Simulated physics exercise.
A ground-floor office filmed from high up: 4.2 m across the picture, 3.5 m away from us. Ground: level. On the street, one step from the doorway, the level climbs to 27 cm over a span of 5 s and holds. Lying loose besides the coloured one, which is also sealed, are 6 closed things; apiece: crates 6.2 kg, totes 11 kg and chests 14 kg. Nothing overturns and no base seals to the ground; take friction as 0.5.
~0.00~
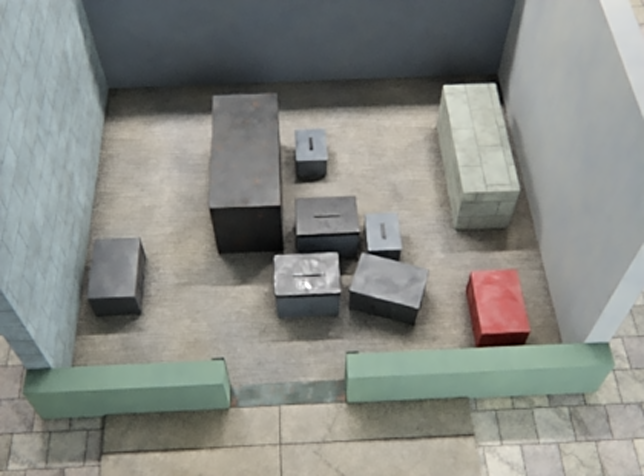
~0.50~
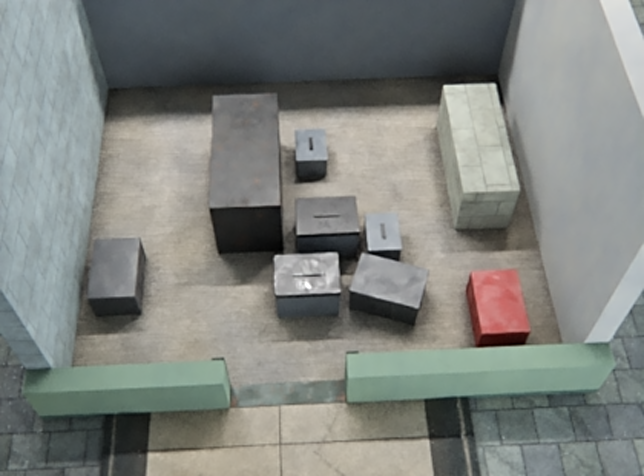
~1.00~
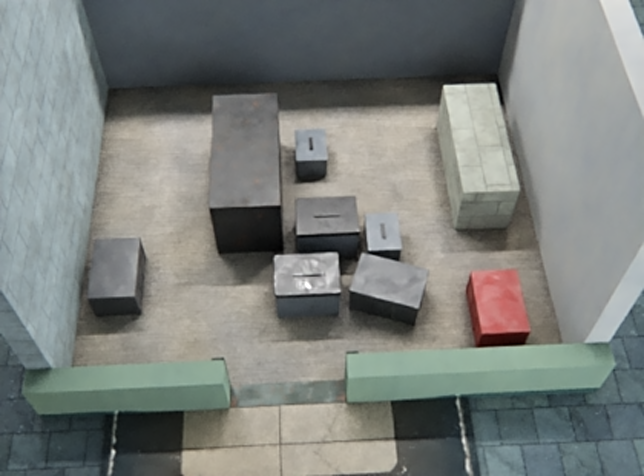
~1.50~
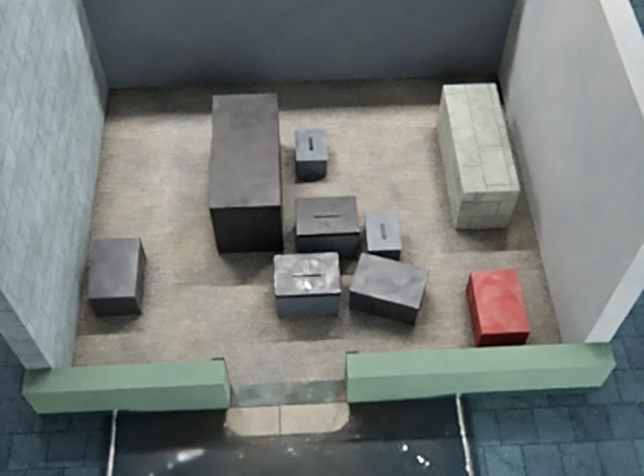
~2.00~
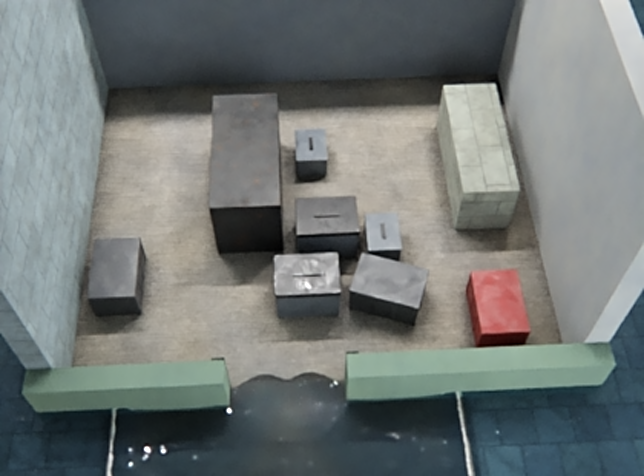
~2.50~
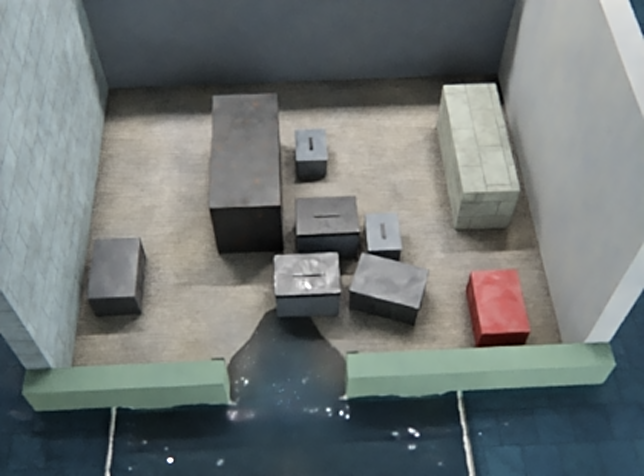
Dark water spread over the paving outside a walled room, covered the pale slabs and slipped through the gap in the low green front wall, while the red crate and the grey boxes stayed still.
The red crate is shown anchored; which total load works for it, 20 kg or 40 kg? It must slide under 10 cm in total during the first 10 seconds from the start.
20 kg already.
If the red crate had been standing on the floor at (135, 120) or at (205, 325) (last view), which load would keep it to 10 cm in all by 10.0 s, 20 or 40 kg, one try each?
Only the heavy mass does it, then only the heavy mass does it.
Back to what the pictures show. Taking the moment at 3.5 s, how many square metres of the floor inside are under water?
The covered patch comes to about 2.0 m2.
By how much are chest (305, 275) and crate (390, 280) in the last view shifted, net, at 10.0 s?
Respectively 300 and 120 centimetres.
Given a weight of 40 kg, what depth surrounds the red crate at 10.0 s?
Close to 6 cm deep.
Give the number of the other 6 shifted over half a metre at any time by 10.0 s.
Total: 6.
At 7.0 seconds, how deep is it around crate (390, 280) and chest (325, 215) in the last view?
Depth approx. 6 cm / 6 cm.
After 3.5 s the red crate would be 0 cm from its start with 20 kg and 0 cm from its start with 40 kg; 0 cm of water round it then.
After 4.5 s the red crate would be 0 cm from its start with 20 kg and 0 cm from its start with 40 kg; 2 cm of water round it then.
After 7.0 s the red crate would be 0 cm from its start with 20 kg and 0 cm from its start with 40 kg; 4 cm of water round it then.
After 10.0 s the red crate would be 0 cm from its start with 20 kg and 0 cm from its start with 40 kg; 6 cm of water round it then.
